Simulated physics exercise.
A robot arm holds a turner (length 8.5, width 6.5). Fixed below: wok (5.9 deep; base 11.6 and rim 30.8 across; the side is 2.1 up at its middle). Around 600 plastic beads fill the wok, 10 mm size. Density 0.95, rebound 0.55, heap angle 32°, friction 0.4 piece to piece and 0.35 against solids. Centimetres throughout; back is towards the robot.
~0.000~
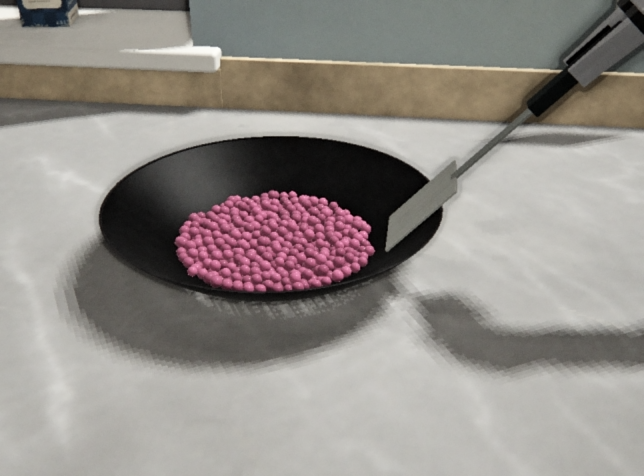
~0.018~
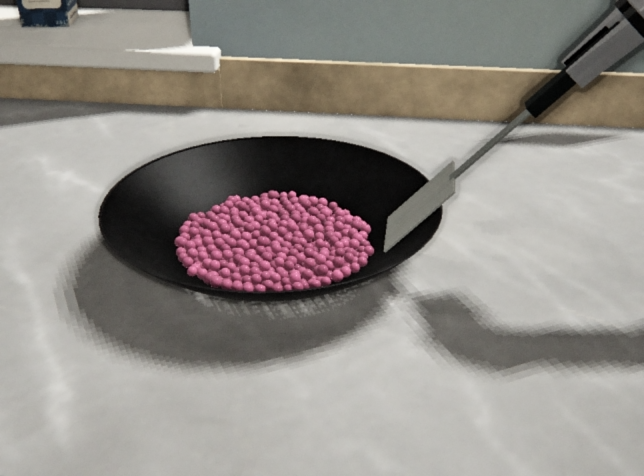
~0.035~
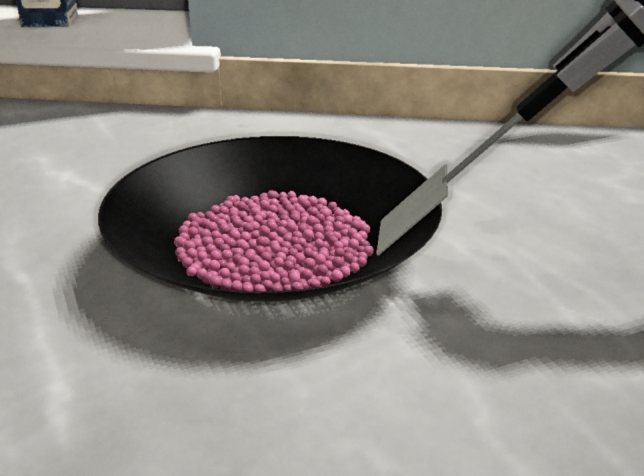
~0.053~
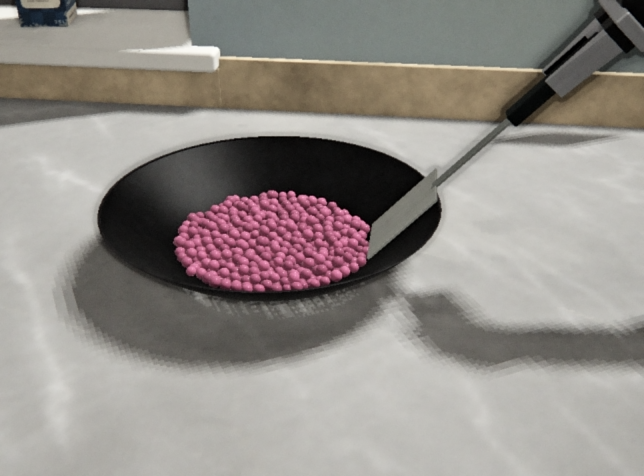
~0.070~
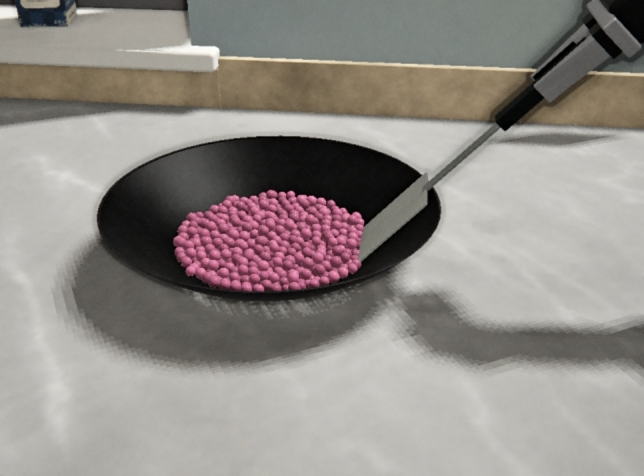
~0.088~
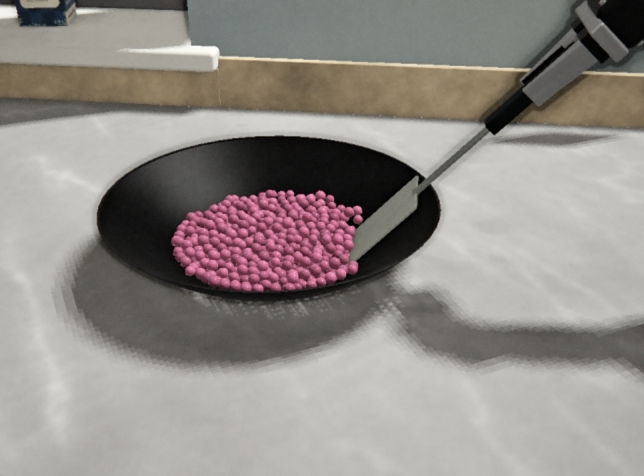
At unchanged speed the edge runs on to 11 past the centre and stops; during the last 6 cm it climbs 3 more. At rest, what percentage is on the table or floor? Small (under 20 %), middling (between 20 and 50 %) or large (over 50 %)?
Answer: Small; under 20 % of the plastic beads finish on the table or floor.
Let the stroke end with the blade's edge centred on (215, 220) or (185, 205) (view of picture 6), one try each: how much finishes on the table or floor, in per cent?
Some 0 and 0 per cent.
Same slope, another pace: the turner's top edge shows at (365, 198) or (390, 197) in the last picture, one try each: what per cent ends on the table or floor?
Some 25 and 15 per cent.
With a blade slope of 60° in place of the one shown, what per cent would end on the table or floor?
In that case some 5 per cent.
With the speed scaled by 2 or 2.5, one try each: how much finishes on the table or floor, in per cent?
Some 20 and 25 per cent.
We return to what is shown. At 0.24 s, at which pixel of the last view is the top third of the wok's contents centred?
At about (232, 226).
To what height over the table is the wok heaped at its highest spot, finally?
Roughly 6.0 cm.
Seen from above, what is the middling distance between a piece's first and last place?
Some 3 cm.
After 0.24 s, sloping 48°, highest piece 4 above the table; 603 in the wok.
After 0.40 s, sloping 48°, highest piece 6 above the table; 603 in the wok.
After 0.67 s, sloping 48°, highest piece 7 above the table; 555 in the wok, 42 on the table or floor, 6 on the blade or in flight.
After 1.72 s, sloping 48°, highest piece 6 above the table; 555 in the wok, 48 on the table or floor.
In the end, 555 in the wok, 48 on the table or floor. That is 8 % on the table or floor.
